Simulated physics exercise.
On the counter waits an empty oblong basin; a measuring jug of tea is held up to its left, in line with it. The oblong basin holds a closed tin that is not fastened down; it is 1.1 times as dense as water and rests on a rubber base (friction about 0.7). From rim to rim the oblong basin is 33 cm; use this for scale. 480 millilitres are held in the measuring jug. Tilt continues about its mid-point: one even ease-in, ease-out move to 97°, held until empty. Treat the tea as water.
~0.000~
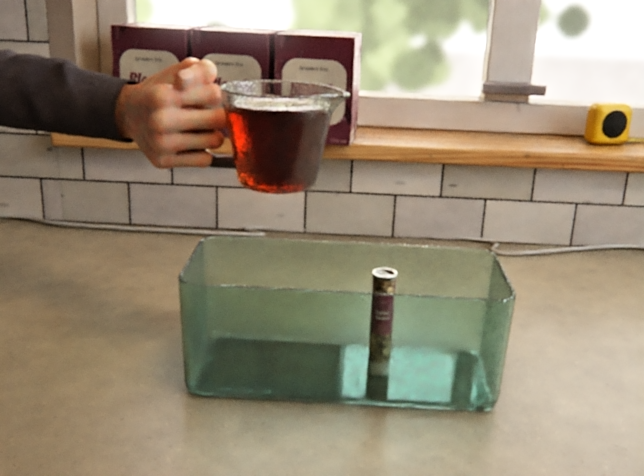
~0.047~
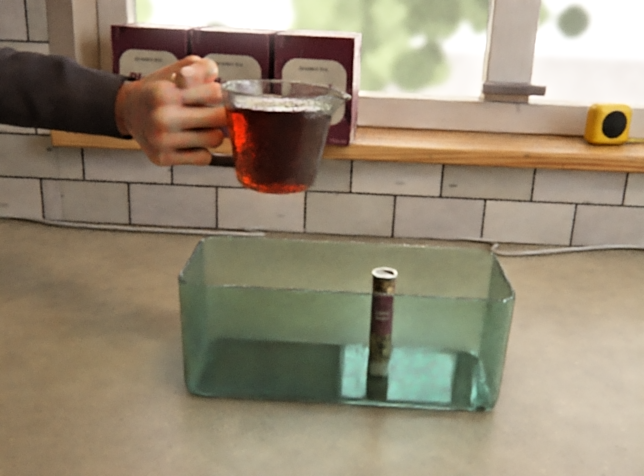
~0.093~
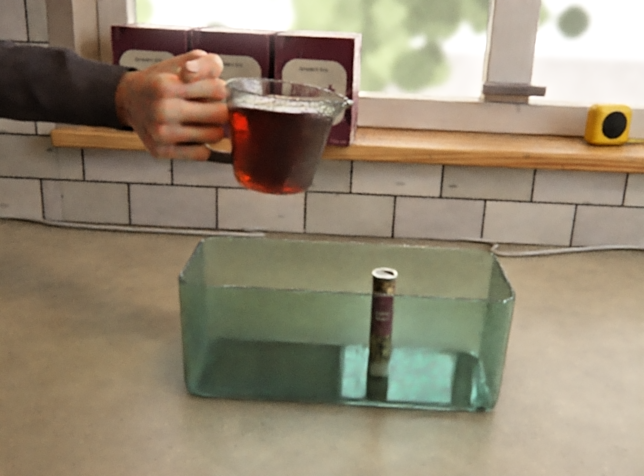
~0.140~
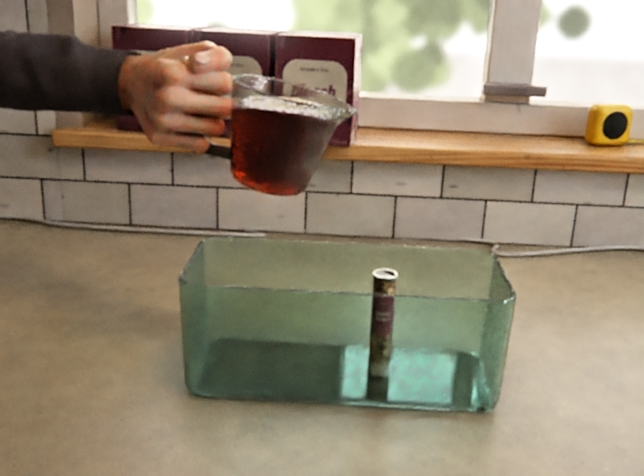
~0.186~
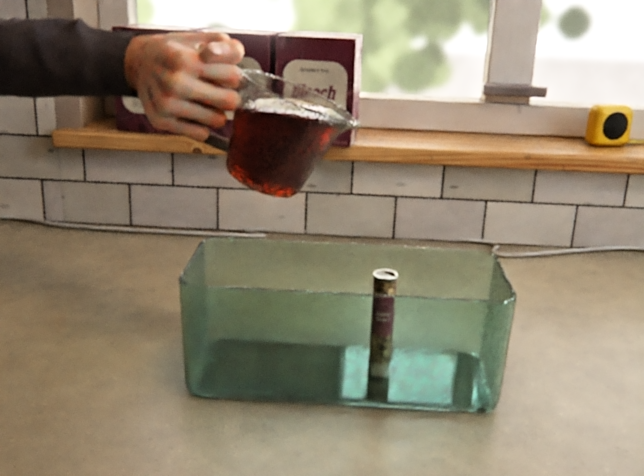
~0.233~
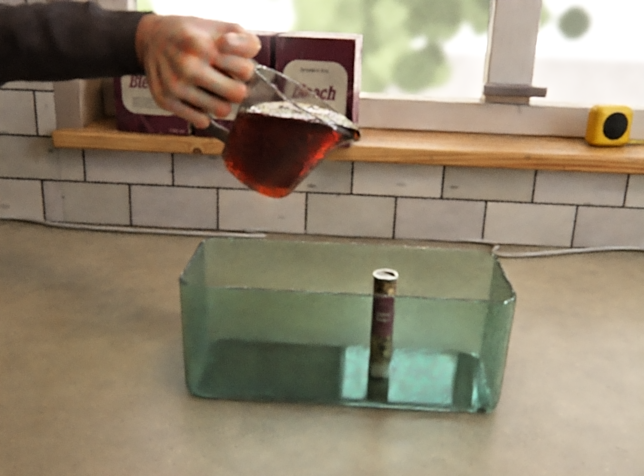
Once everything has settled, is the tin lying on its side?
It's down.
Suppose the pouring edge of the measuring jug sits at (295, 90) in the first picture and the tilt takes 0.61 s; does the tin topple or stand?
Then it tips over.
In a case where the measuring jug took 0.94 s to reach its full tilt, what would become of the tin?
With that tilt, the tin tips.
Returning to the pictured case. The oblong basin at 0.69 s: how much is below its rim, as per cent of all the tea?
That comes to about 80 percent.
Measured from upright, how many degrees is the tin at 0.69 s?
I'd put it at close to 10 degrees off upright.
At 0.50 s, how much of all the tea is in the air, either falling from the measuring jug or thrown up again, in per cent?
Estimate: Some 30 % of the total.
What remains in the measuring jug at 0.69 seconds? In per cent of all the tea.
8 %.
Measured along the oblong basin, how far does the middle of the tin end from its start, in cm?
6.0 cm.
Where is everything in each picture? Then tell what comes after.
In the first picture, it leans 0°; its right rim is at (350, 94); the tea meets the walls at (229, 101) and (332, 106); the oblong basin's rim runs from (191, 259) to (504, 275); the tin's top is at (385, 278).
In the second picture, it leans 1°; its right rim is at (351, 96); the tea meets the walls at (229, 100) and (333, 107).
In the third picture, it leans 6°; its right rim is at (354, 102); the tea meets the walls at (232, 100) and (335, 109).
In the fourth picture, it leans 12°; its right rim is at (358, 111); the tea meets the walls at (236, 99) and (339, 112).
In the fifth picture, it leans 21°; its right rim is at (361, 124); the tea meets the walls at (240, 105) and (349, 117).
In the sixth picture, it leans 31°; its right rim is at (362, 139); the tea meets the walls at (240, 112) and (355, 128); 1 per cent is over the edge.
By 0.50 s the tilt is 89° and 44 per cent is still to pour; the tin stands where it began.
By 0.69 s the tilt is 97° and 8 per cent is still to pour; the tin leans 10°.
By 0.89 s the tilt is 97° and 1 per cent is still to pour; the tin lies on its side.
By 1.11 s the tilt is 97° and 0 per cent is still to pour; the tin lies on its side.
At rest the tin lies on its side.
